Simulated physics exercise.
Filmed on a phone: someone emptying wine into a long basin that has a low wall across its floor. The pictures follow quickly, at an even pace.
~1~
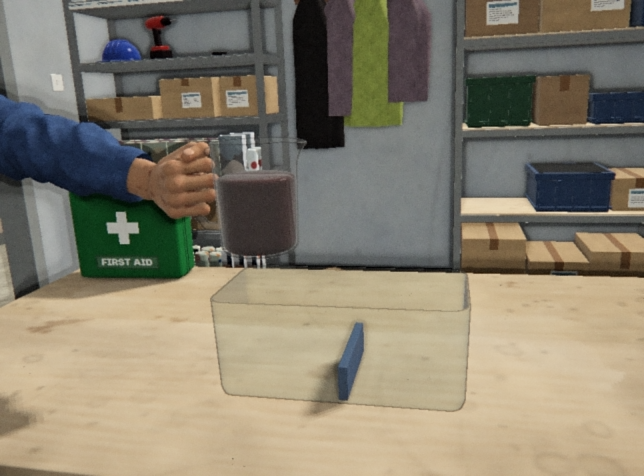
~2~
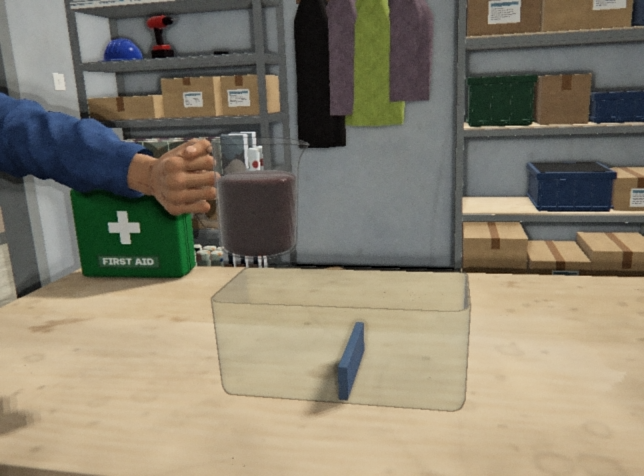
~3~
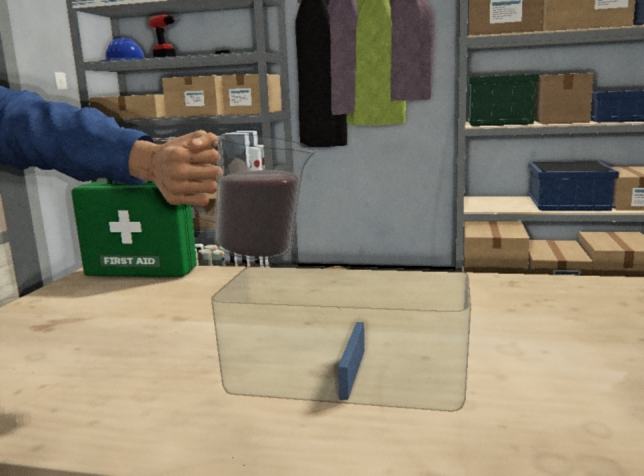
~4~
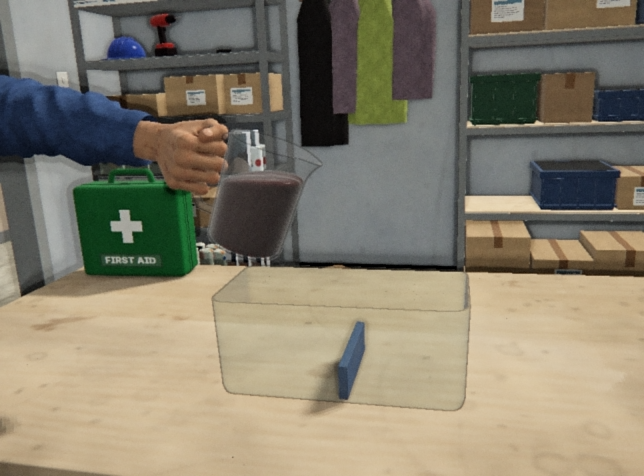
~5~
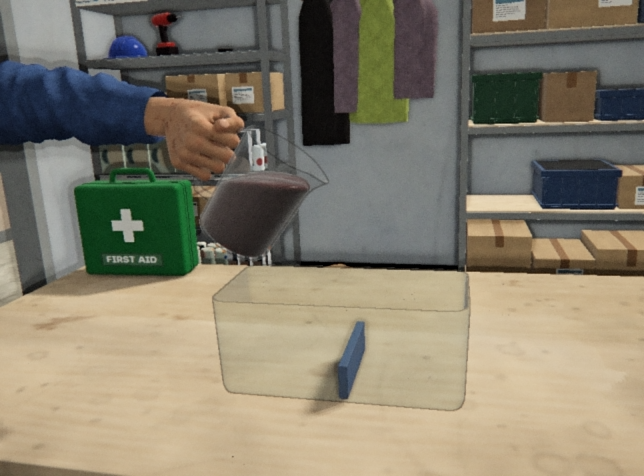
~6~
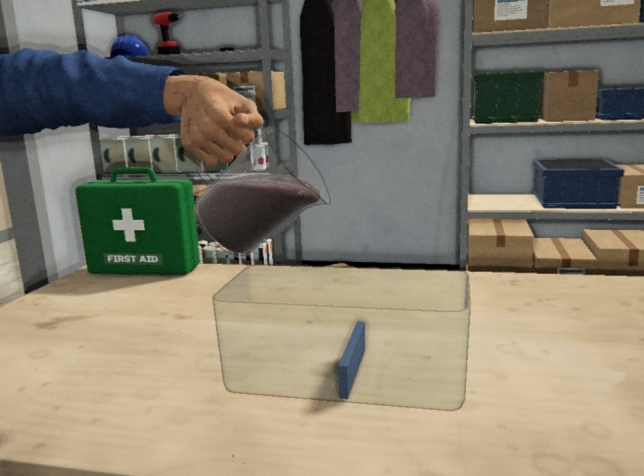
At the start, a hand in a blue sleeve holds a clear jug of dark wine upright above a long, see-through basin with a low blue wall across its floor. The hand then tilts the jug steadily to the right, and the wine shifts toward the lowered pouring edge while the basin stays still.
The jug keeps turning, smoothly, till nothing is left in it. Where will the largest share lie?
Most lies in the right-hand part.
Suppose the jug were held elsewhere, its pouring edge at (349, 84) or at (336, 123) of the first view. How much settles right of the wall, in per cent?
First some 70, then 90 per cent.
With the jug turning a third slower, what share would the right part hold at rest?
Some 75 per cent.
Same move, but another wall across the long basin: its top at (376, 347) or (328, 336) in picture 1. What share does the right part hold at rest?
First some 10, then 95 per cent.
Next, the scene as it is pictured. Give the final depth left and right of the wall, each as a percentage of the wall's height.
Some 20 per cent left and 50 right.
A moment on, the tilt is 110° and 56 per cent is still to pour, 8 is left of the wall and 16 right of it.
Next, the tilt is 111° and 14 per cent is still to pour, 22 is left of the wall and 53 right of it.
Then the tilt is 111° and 2 per cent is still to pour, 26 is left of the wall and 68 right of it.
Later the tilt is 111° and 0 per cent is still to pour, 30 is left of the wall and 69 right of it.
Finally, 30 per cent lies left of the wall, 69 right of it and 1 outside.
